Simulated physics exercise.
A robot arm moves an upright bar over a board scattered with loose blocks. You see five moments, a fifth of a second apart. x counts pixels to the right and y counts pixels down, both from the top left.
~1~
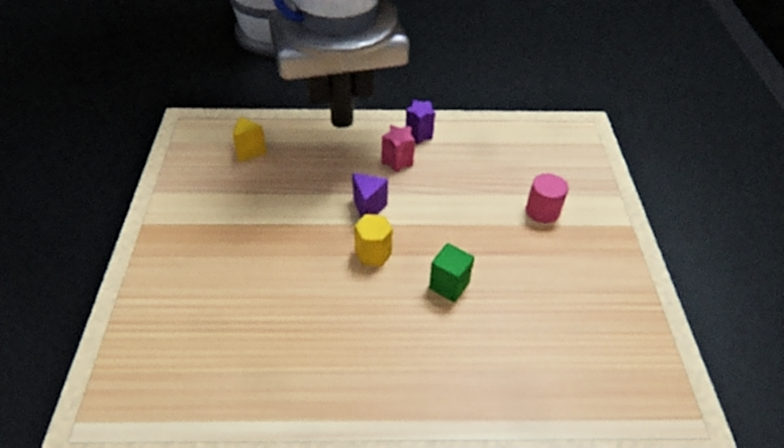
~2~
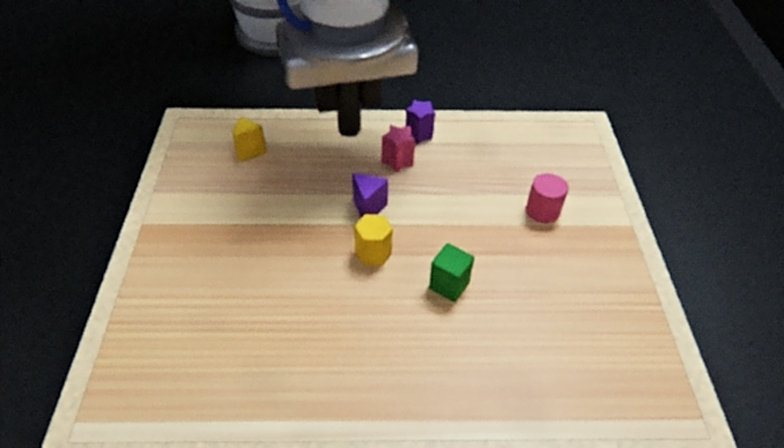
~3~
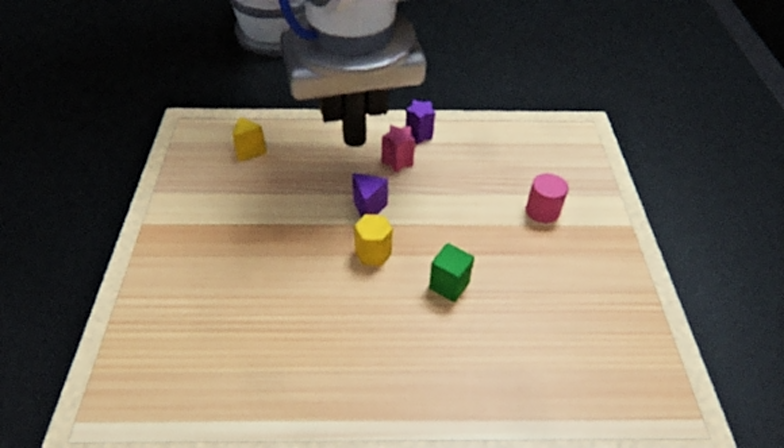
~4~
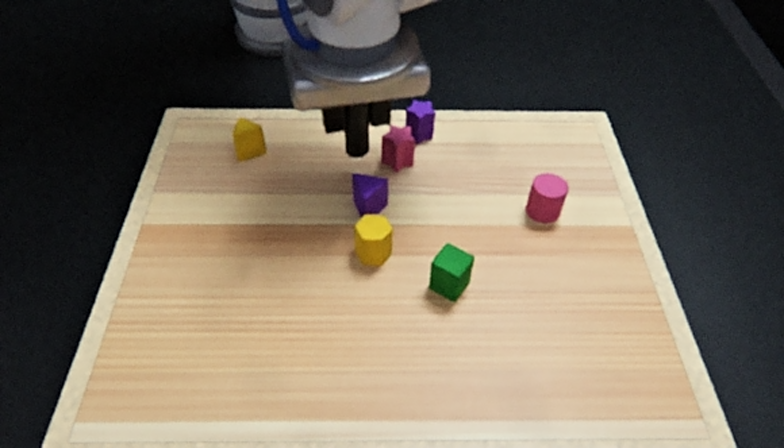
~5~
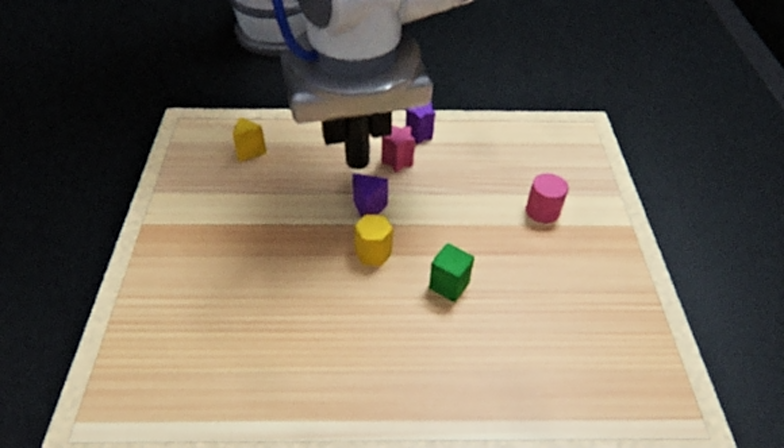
A robot arm holding a dark upright bar moved a short way forward over a wooden board, drawing nearer to the purple three-sided block, while all the scattered colored blocks stayed still.
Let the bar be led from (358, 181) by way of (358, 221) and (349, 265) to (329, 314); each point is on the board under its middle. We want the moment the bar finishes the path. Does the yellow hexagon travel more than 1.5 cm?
Final answer: Yes.
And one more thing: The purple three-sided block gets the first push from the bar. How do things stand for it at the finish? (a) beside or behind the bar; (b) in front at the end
(a)
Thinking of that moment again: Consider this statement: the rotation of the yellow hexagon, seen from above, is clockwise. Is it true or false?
False - the claim does not hold.
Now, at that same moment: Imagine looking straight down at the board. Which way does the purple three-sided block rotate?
Anticlockwise.
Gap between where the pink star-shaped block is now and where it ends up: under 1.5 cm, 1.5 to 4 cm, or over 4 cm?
My answer is that it shifts under 1.5 cm.
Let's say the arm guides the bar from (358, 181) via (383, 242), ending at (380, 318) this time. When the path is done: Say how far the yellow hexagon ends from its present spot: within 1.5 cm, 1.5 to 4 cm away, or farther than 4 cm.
It goes beyond 4 cm.
What follows on the original path. One third of the way, bar at (358, 201); purple three-sided block at (378, 206), turned 65° anticlockwise.
Two thirds of the way, bar at (348, 246); purple three-sided block at (385, 216), turned 85° anticlockwise; yellow hexagon at (380, 242), turned 20° anticlockwise.
At the end, bar at (327, 295); purple three-sided block at (385, 216), turned 85° anticlockwise; yellow hexagon at (380, 242), turned 20° anticlockwise; pink star-shaped block not moved.
